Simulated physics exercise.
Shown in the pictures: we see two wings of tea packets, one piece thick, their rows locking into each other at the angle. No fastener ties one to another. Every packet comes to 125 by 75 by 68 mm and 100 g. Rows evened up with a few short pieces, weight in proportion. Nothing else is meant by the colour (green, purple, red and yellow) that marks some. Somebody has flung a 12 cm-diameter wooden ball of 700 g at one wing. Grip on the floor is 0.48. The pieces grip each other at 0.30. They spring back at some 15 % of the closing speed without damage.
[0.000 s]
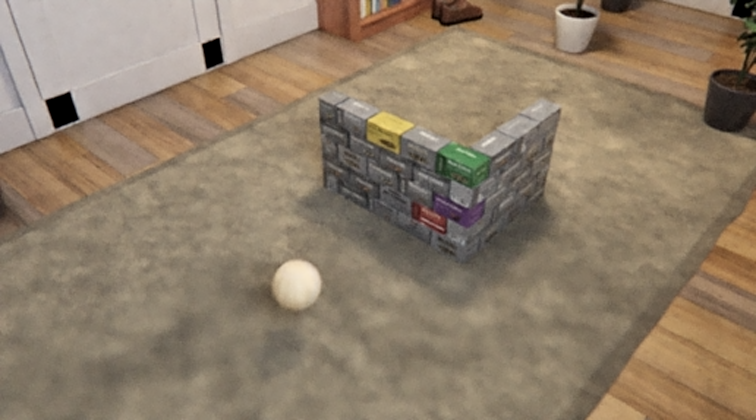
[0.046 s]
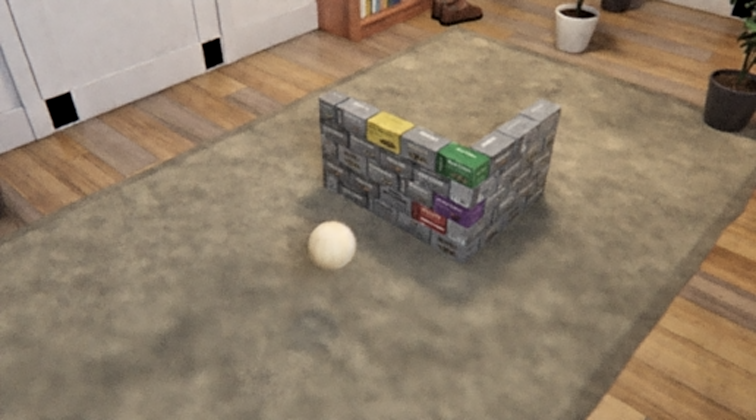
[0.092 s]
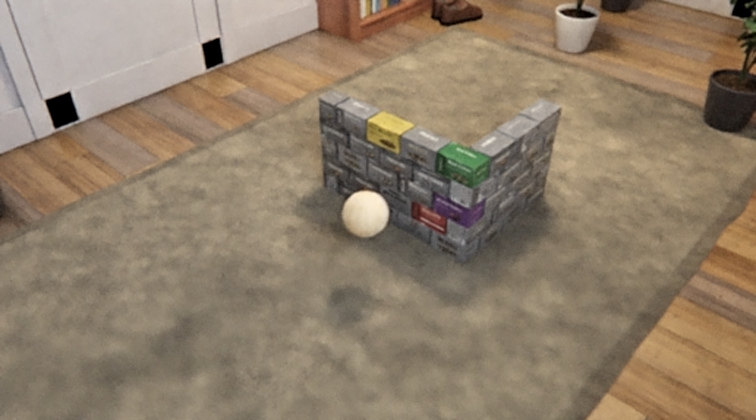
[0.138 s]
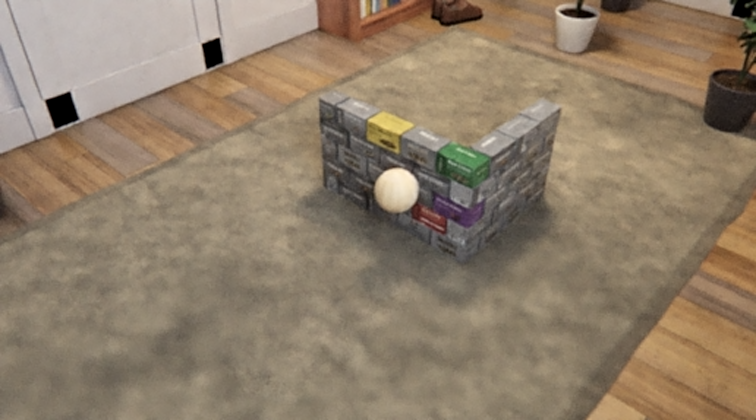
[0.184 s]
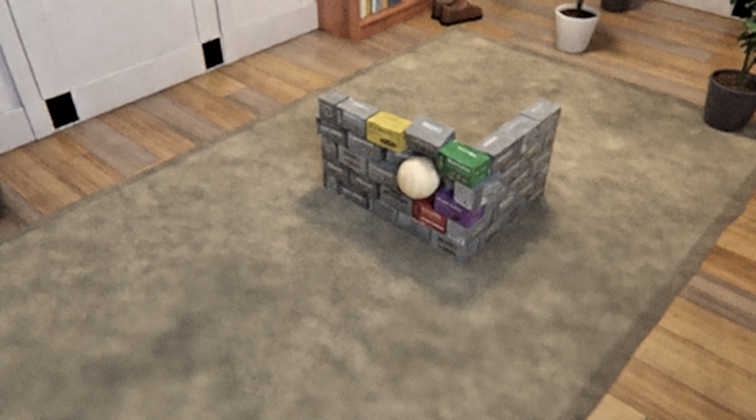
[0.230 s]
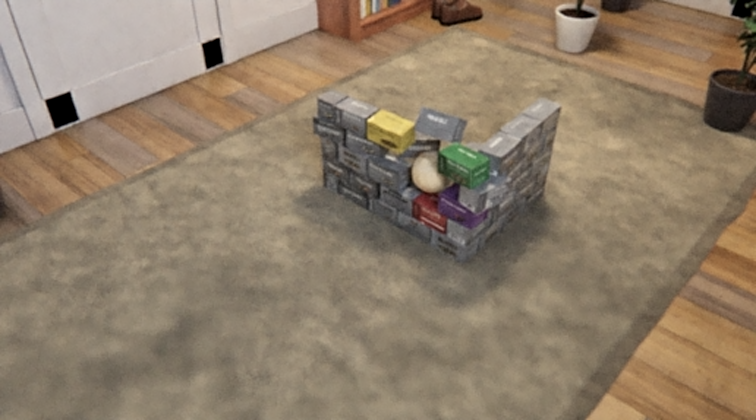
A pale ball flies into a low wall of grey packets and knocks several loose.
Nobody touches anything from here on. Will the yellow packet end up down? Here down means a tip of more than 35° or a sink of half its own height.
Yes.
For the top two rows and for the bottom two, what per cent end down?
Of the top ones 60 percent, of the bottom ones 0 percent.
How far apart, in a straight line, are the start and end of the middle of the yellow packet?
Roughly 6 centimetres.
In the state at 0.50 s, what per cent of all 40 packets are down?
By that time it is 15 percent.
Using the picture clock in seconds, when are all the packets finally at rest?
Close to 1.0 seconds.
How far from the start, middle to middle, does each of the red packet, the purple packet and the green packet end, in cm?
Red 0, purple 2, green 18.
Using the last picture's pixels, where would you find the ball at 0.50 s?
Estimated pixel: About (481, 161).
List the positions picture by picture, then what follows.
In the first frame (pixels give the middle of a visible side), ball (297, 285) 42 cm from contact, 3.1 m/s; yellow packet (383, 137); green packet (455, 171); purple packet (451, 211); none has stirred.
Ball (332, 246) 29 cm from contact, 2.9 m/s; yellow packet (383, 137), in the second frame.
Ball (365, 214) 16 cm from contact, 2.8 m/s; yellow packet (383, 137), in the third frame.
Ball (397, 191) 33 mm from contact, 2.8 m/s; yellow packet (383, 137), in the fourth frame.
Ball (418, 178) after contact, 1.7 m/s; yellow packet (383, 137); steepest lean 20°, the packet at (429, 130); movement in 7 of them, in the fifth frame.
Ball (432, 172) after contact, 1.7 m/s; yellow packet (384, 138) 6° from how it stood; green packet (454, 171) 4° from how it stood; purple packet (455, 212) 14 mm from its place; steepest lean 57°, the packet at (436, 124); 1 of the 40 packets down, 16 disturbed in all, in the sixth frame.
After 0.30 s, ball still moving; 3 of the 40 packets down; yellow packet 22° from how it stood; green packet 30° from how it stood.
After 0.50 s, ball still moving; 6 of the 40 packets down; yellow packet 65° from how it stood, 31 mm lower; green packet on its side.
After 0.72 s, ball still moving; 10 of the 40 packets down; yellow packet on its side; green packet upside down.
In the end (1.2 s), ball rolling away; 10 of the 40 packets down; yellow packet on its side; green packet upside down; purple packet 21 mm from its place. From the last view, middles, yellow packet near (406, 143), green packet near (428, 185).
